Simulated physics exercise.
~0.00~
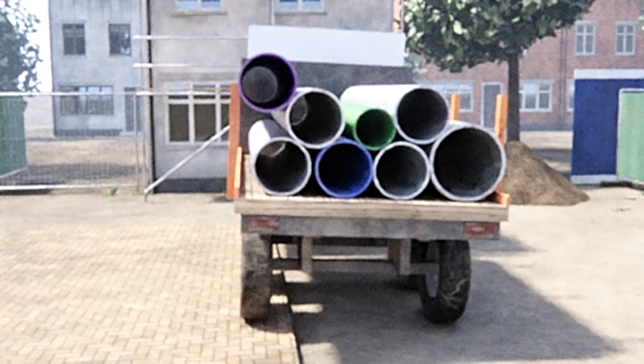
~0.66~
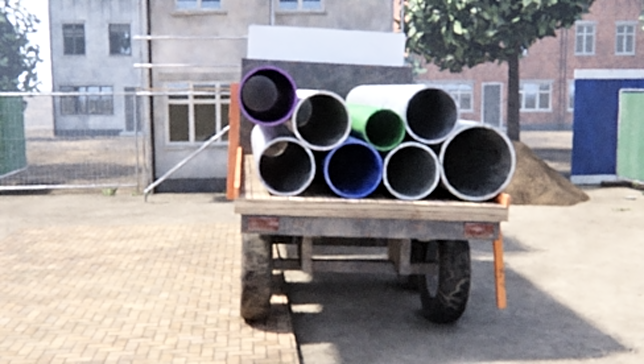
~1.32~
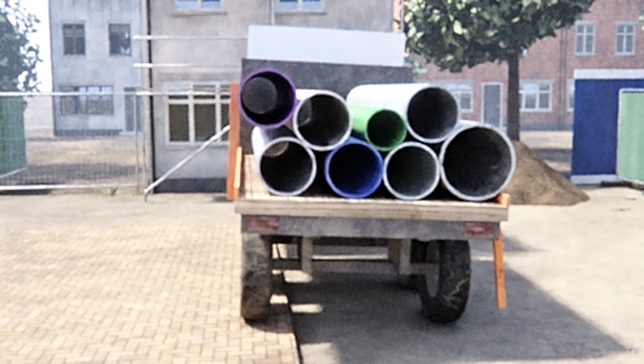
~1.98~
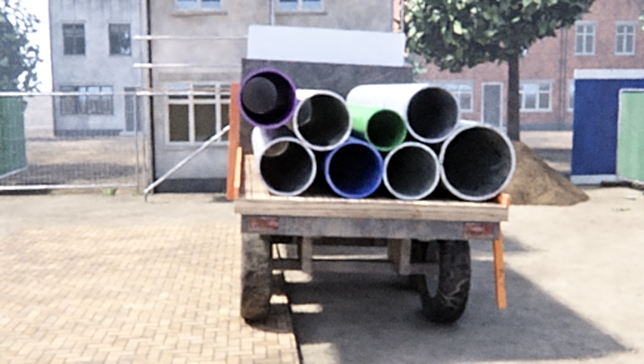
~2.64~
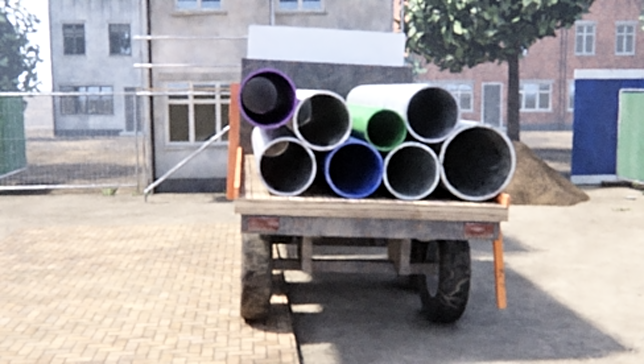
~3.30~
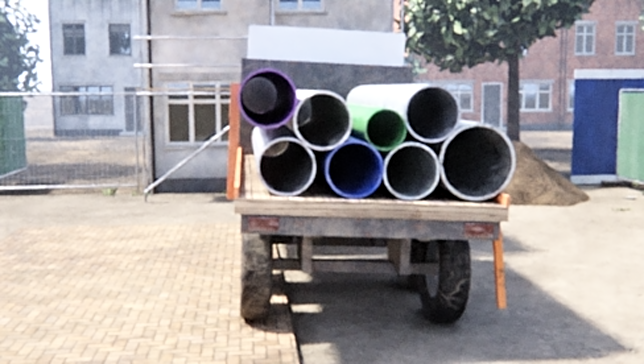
A flatbed trailer stood loaded with large pipes, including green, blue and purple ones, when the orange posts on the right dropped down. The pipes shifted slightly to the right and settled, and all of them stayed on the deck, lying still.
